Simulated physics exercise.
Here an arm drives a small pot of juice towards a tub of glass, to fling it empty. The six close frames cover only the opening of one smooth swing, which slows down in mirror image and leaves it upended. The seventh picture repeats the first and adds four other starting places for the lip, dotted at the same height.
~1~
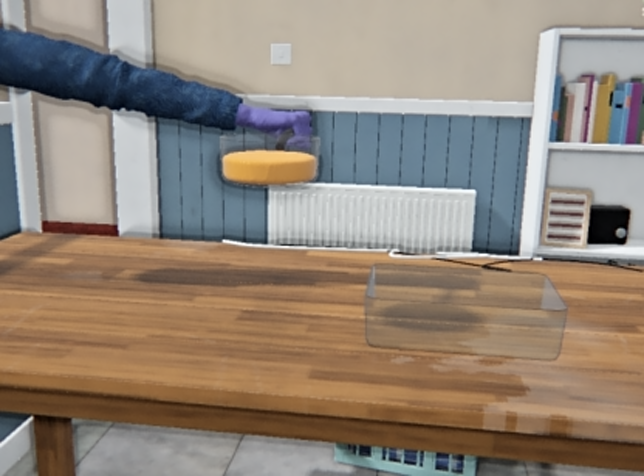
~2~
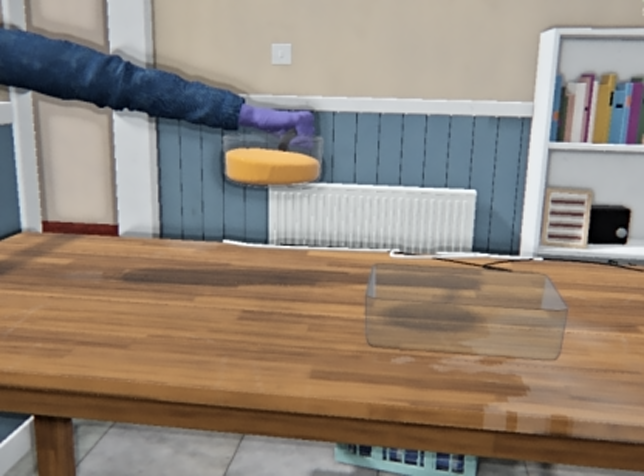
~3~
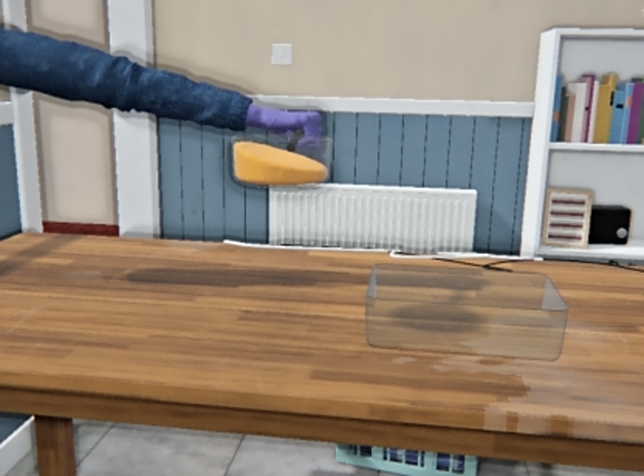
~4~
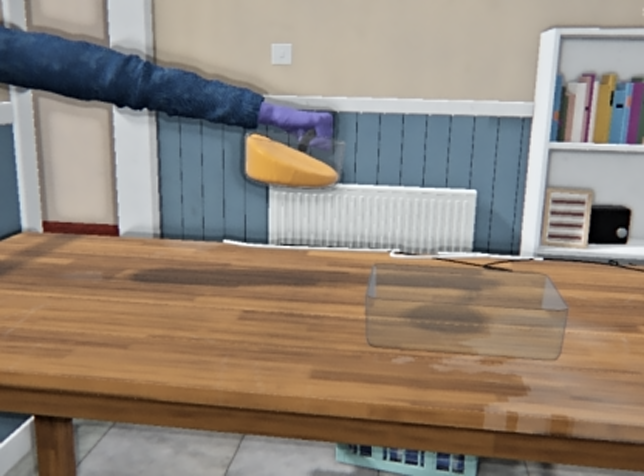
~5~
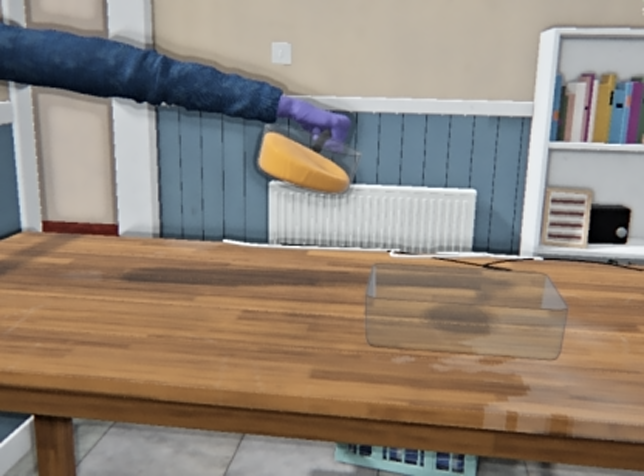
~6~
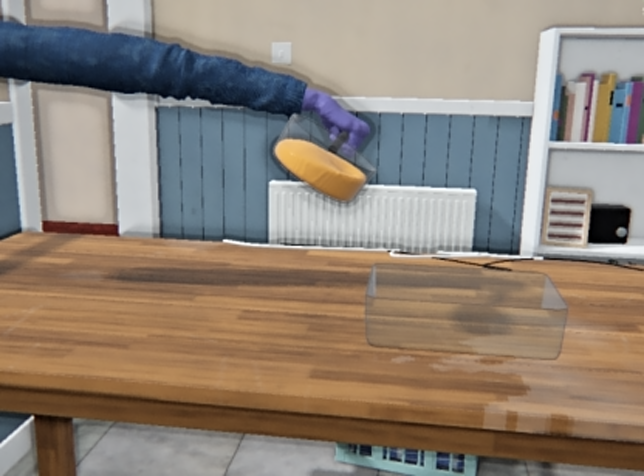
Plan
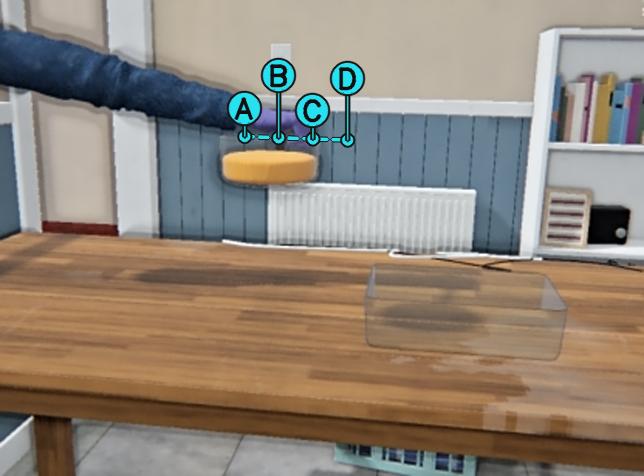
At first, a purple-gloved hand on a dark blue sleeved arm holds a small clear pot of orange juice upright above a wooden table, left of an empty glass tub. The arm moves the pot a short way right, and the juice sloshes up the left side. Then the hand tilts the pot rightward, lowering it slightly.
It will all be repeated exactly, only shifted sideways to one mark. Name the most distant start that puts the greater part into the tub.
The answer is spot A.
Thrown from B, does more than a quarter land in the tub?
Yes.
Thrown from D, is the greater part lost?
No, that is safe.
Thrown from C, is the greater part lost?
No, not at all.
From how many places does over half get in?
All four.
In cyan, A at (244, 136); B at (278, 137); C at (312, 138); D at (347, 140).
Choosing A, about 63 % lands in the tub, 25 % falls short and 12 % goes beside or beyond.
Choosing B, about 75 % lands in the tub, 10 % falls short and 15 % goes beside or beyond.
Choosing C, about 75 % lands in the tub, 5 % falls short and 20 % goes beside or beyond.
Choosing D, about 82 % lands in the tub, 10 % falls short and 8 % goes beside or beyond.
